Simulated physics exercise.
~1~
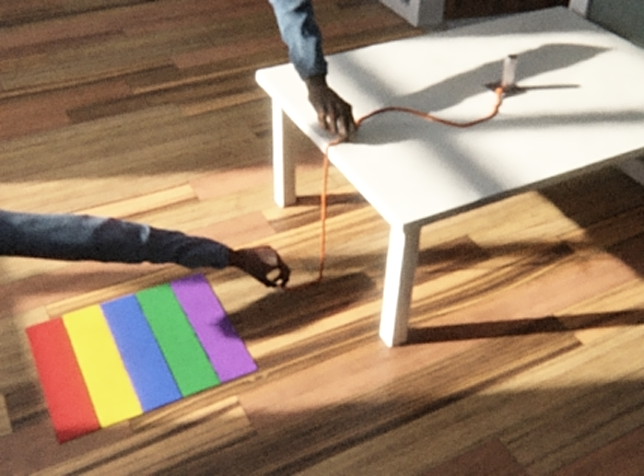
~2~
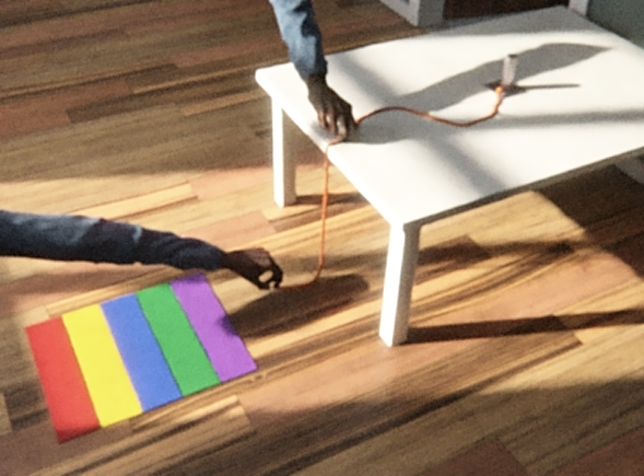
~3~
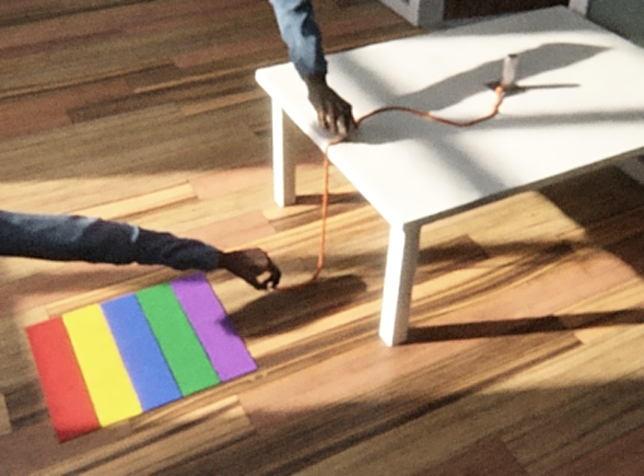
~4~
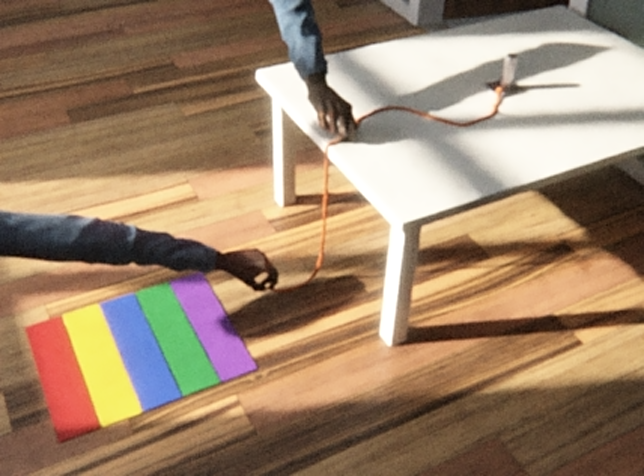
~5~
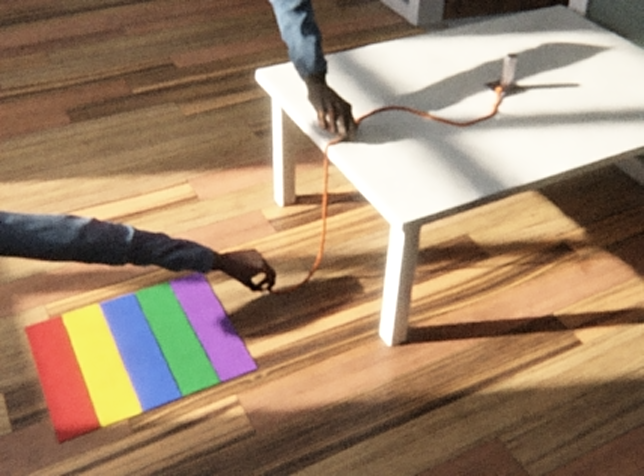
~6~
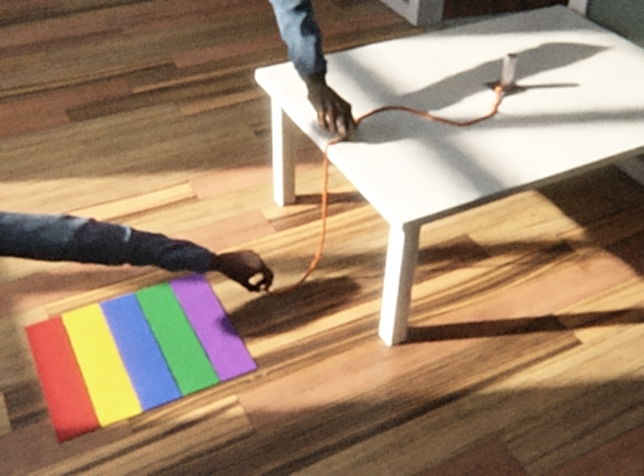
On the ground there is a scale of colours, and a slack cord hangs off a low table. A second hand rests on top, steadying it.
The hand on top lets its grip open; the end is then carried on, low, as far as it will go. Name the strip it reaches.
The yellow strip.
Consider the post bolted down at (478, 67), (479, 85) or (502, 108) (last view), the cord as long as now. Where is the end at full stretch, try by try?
Going through the tries, you get (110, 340), then (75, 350), then (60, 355).
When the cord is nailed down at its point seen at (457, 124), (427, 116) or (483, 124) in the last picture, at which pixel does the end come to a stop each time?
First near (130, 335), then near (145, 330), then near (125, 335).
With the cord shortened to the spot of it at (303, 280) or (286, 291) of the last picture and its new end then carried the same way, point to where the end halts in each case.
Result 1: (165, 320). Result 2: (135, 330).
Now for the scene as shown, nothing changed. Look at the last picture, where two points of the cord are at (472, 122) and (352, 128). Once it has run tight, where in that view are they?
Point one: (431, 110); point two: (304, 164).
Soon after, end near (169, 320); over green.
Then, end near (123, 336); over blue.
At full stretch, end near (95, 345); over yellow. The yellow one.
